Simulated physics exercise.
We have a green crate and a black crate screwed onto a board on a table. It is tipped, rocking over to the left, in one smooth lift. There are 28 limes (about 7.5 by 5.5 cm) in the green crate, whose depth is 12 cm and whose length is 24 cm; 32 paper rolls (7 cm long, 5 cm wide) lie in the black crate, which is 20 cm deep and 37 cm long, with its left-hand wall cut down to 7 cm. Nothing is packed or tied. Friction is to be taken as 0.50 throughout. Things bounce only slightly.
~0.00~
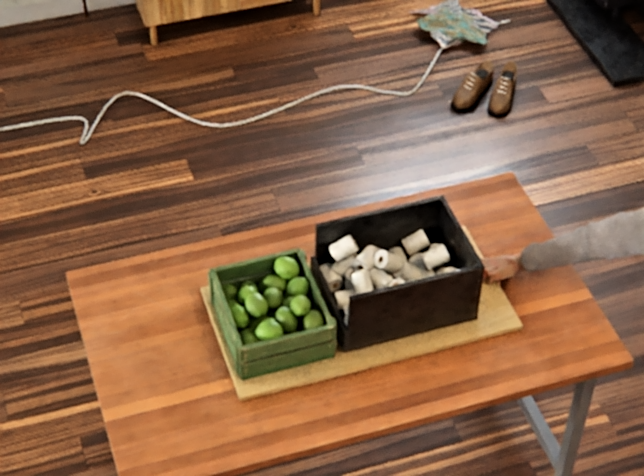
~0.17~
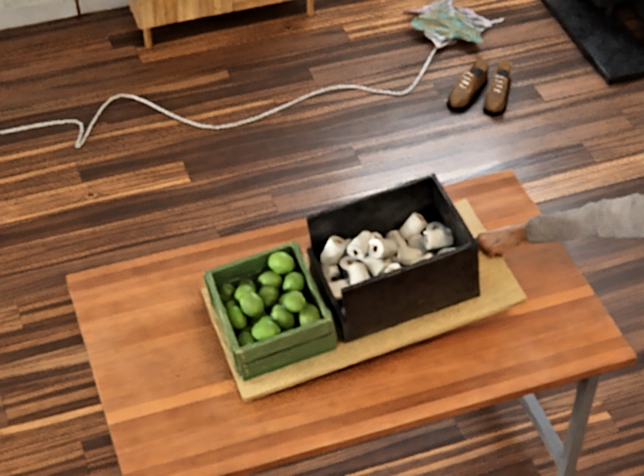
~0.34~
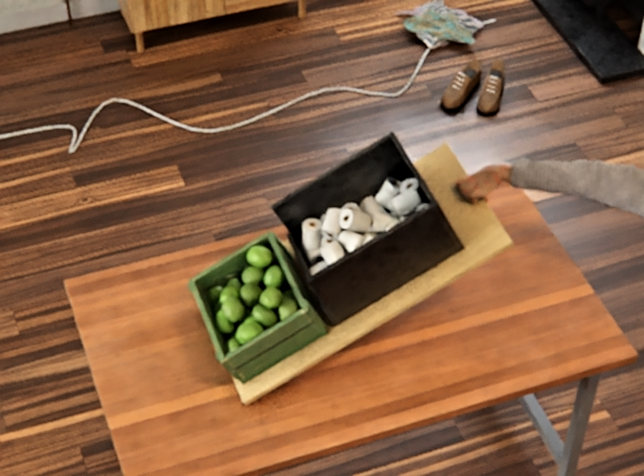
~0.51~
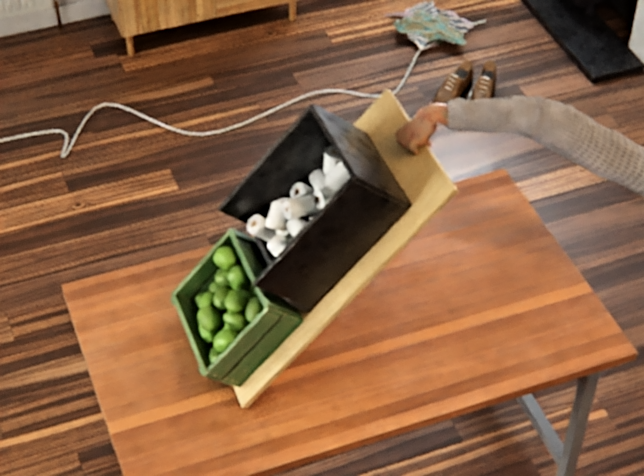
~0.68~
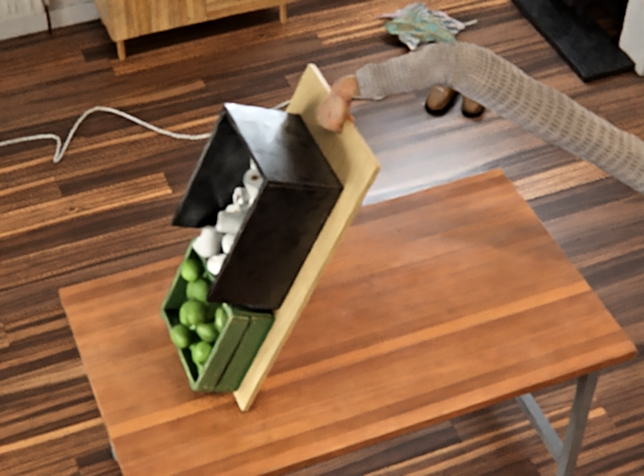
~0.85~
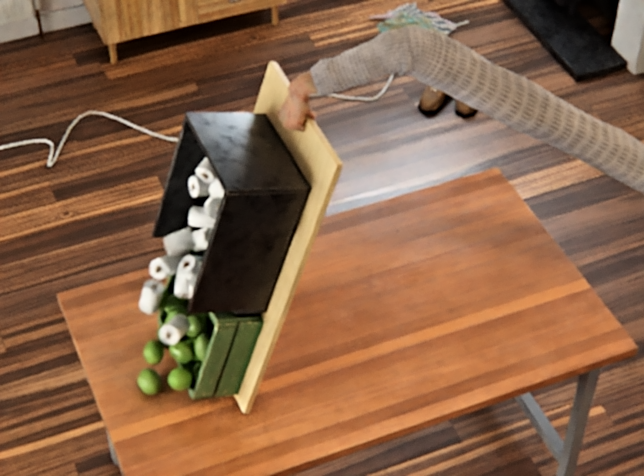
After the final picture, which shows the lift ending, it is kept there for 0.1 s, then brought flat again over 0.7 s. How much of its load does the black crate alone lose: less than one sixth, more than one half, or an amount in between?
Escapees: The majority.
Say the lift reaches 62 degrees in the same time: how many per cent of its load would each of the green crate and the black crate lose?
In that case green crate 20 %, black crate 40 %.
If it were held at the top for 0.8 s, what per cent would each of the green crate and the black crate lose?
Green crate 40%, black crate 80%.
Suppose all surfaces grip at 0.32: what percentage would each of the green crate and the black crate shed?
That would cost the green crate 20 and the black crate 70 per cent of the load.
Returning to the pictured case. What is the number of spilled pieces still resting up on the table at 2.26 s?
About 16.
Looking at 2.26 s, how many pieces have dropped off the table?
Estimate - about 16 in total.
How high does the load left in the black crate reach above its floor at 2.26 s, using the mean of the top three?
8 cm or thereabouts.
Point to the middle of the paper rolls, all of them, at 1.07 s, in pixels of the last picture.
Centred roughly at (188, 280).
After 1.07 s, tilt 66°; 8 of 28 out of the green crate and 17 of 32 out of the black crate.
After 1.36 s, tilt 27°; 10 of 28 out of the green crate and 22 of 32 out of the black crate.
After 1.75 s, tilt 0°; 10 of 28 out of the green crate and 22 of 32 out of the black crate.
When it is over (at 2.26 s), 10 of 28 out of the green crate and 22 of 32 out of the black crate. Asked share, 22 of 32, 69 per cent.
